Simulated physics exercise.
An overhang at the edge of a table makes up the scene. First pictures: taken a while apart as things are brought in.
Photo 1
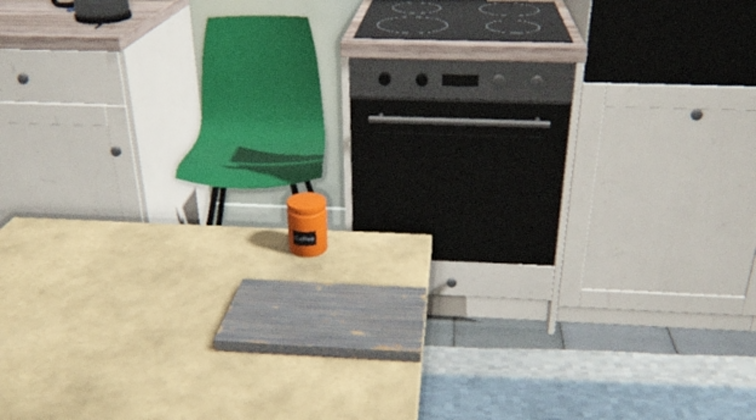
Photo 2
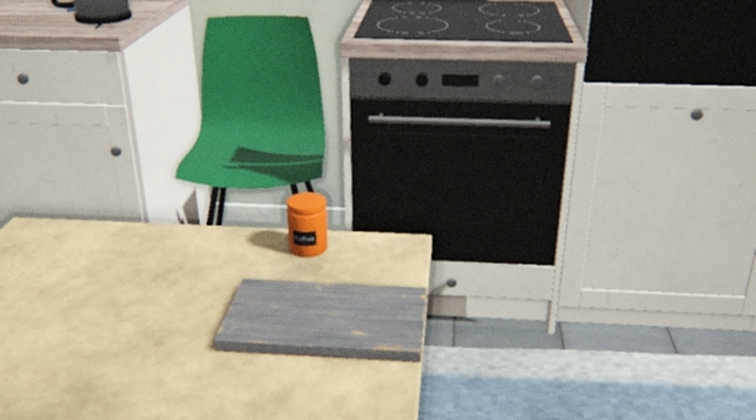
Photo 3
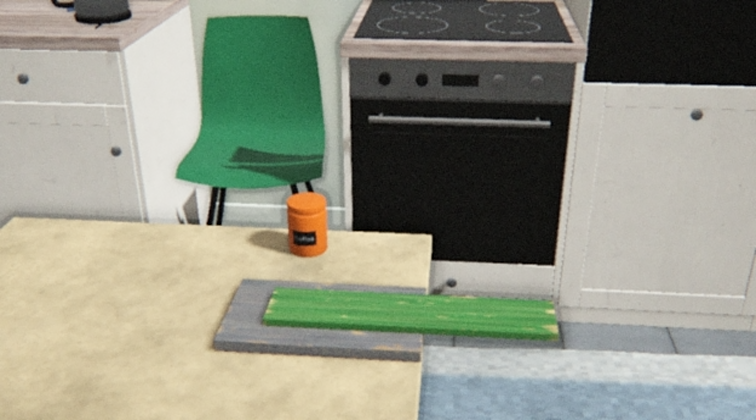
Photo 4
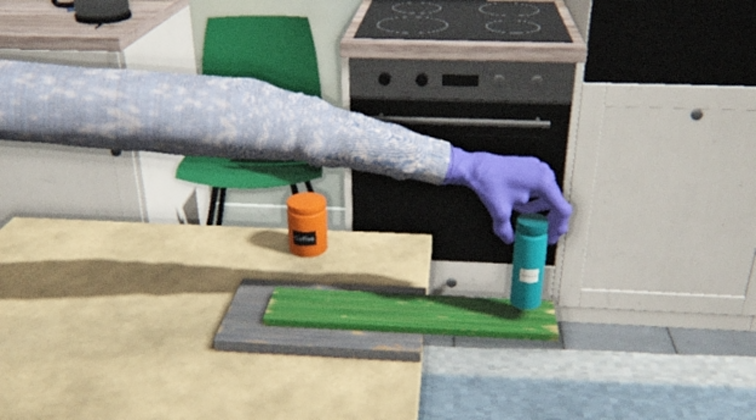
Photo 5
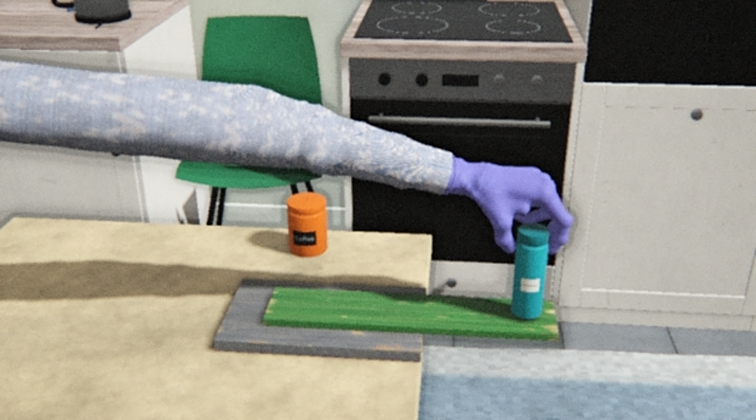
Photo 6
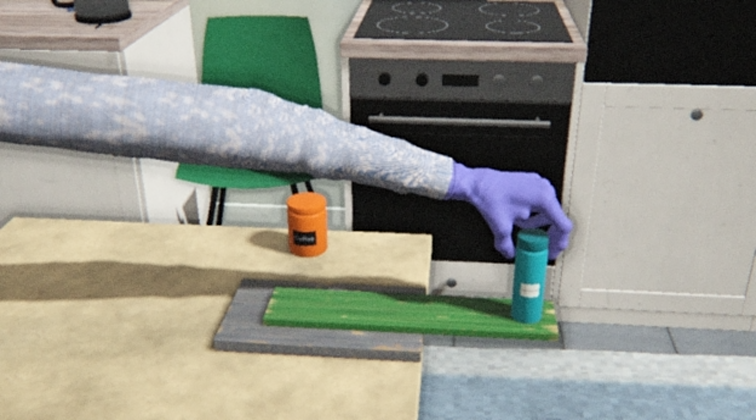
In the video, an orange jar and a grey slab sit on a table, then a green board appears across the slab, extending past the table edge, and a purple-gloved hand lowers a turquoise shaker onto its right end.
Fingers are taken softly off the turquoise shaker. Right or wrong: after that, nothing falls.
Wrong.
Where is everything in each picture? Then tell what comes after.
The last thing is not in view yet, in the first picture.
The last thing is not in view yet; grey slab (326, 318), in the second picture.
The last thing is not in view yet; orange jar (307, 225), in the third picture.
On its way; turquoise shaker (529, 262); green board (410, 313), in the fourth picture.
On its way; turquoise shaker (530, 271); grey slab (326, 318), in the fifth picture.
Set down, still held; turquoise shaker (530, 276); orange jar (307, 225), in the sixth picture.
Then, 0.60 s on from there, turquoise shaker and green board now down on the floor or falling.
Then, 0.80 s on from there, things are still on the move.
Then, 1.00 s on from there, as before.
In the end, down on the floor or falling, turquoise shaker and green board; the other 2 unmoved. The board tips off the edge.
